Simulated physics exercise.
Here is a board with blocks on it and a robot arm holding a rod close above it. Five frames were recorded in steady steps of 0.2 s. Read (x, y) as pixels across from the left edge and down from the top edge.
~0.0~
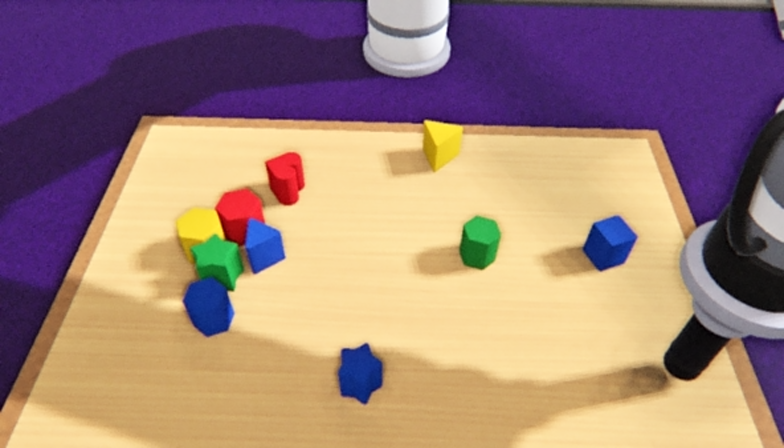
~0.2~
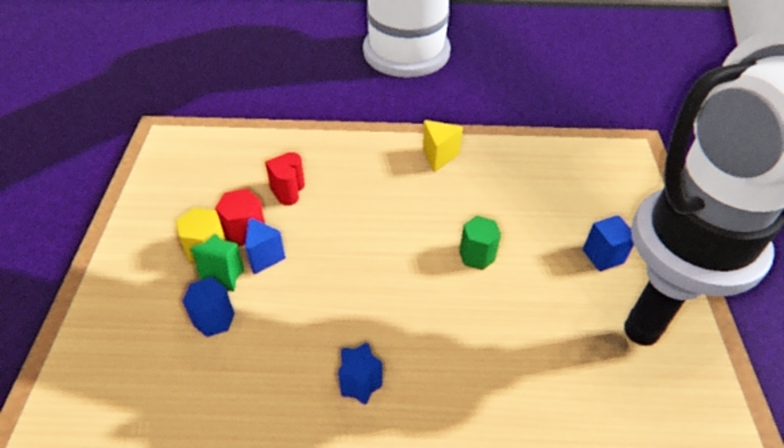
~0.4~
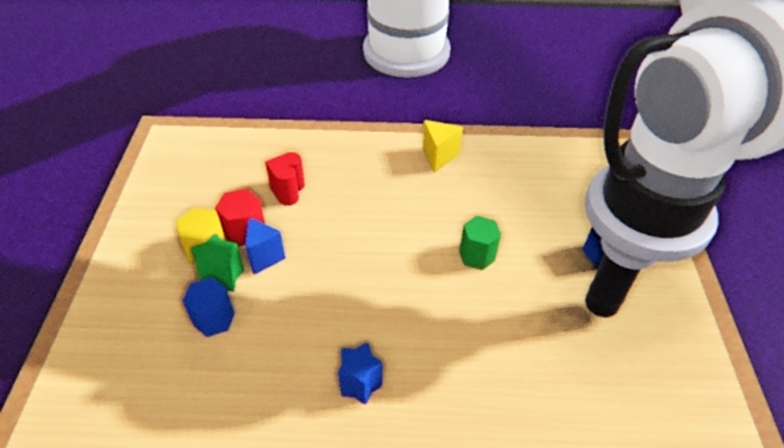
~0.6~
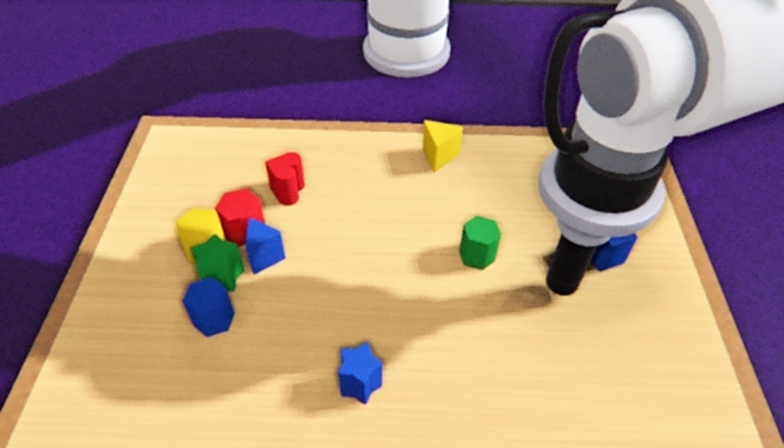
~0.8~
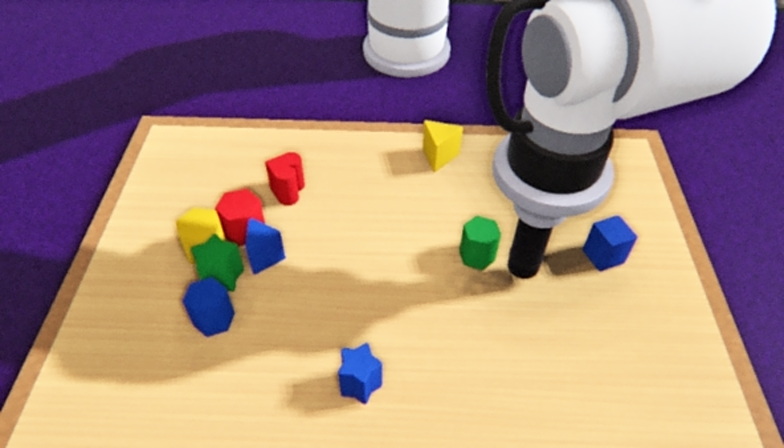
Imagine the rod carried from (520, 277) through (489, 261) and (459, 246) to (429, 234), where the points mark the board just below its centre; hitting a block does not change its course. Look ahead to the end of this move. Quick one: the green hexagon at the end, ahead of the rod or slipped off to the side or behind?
In front, still.
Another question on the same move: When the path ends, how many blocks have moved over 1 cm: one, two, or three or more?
It moves one block.
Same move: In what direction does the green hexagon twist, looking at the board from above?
Viewed from above: Anti-clockwise.
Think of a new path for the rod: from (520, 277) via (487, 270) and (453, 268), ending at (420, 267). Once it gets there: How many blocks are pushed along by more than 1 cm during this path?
My count: 1.
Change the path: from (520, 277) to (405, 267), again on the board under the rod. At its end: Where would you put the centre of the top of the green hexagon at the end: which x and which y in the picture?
About (461, 219).
On the path given first. One third of the way, rod (490, 251); green hexagon (463, 221), turned 15° anticlockwise.
Two thirds of the way, rod (460, 236); green hexagon (431, 210), turned 25° anticlockwise.
At the end, rod (429, 224); green hexagon (399, 199), turned 35° anticlockwise; blue square block not moved.
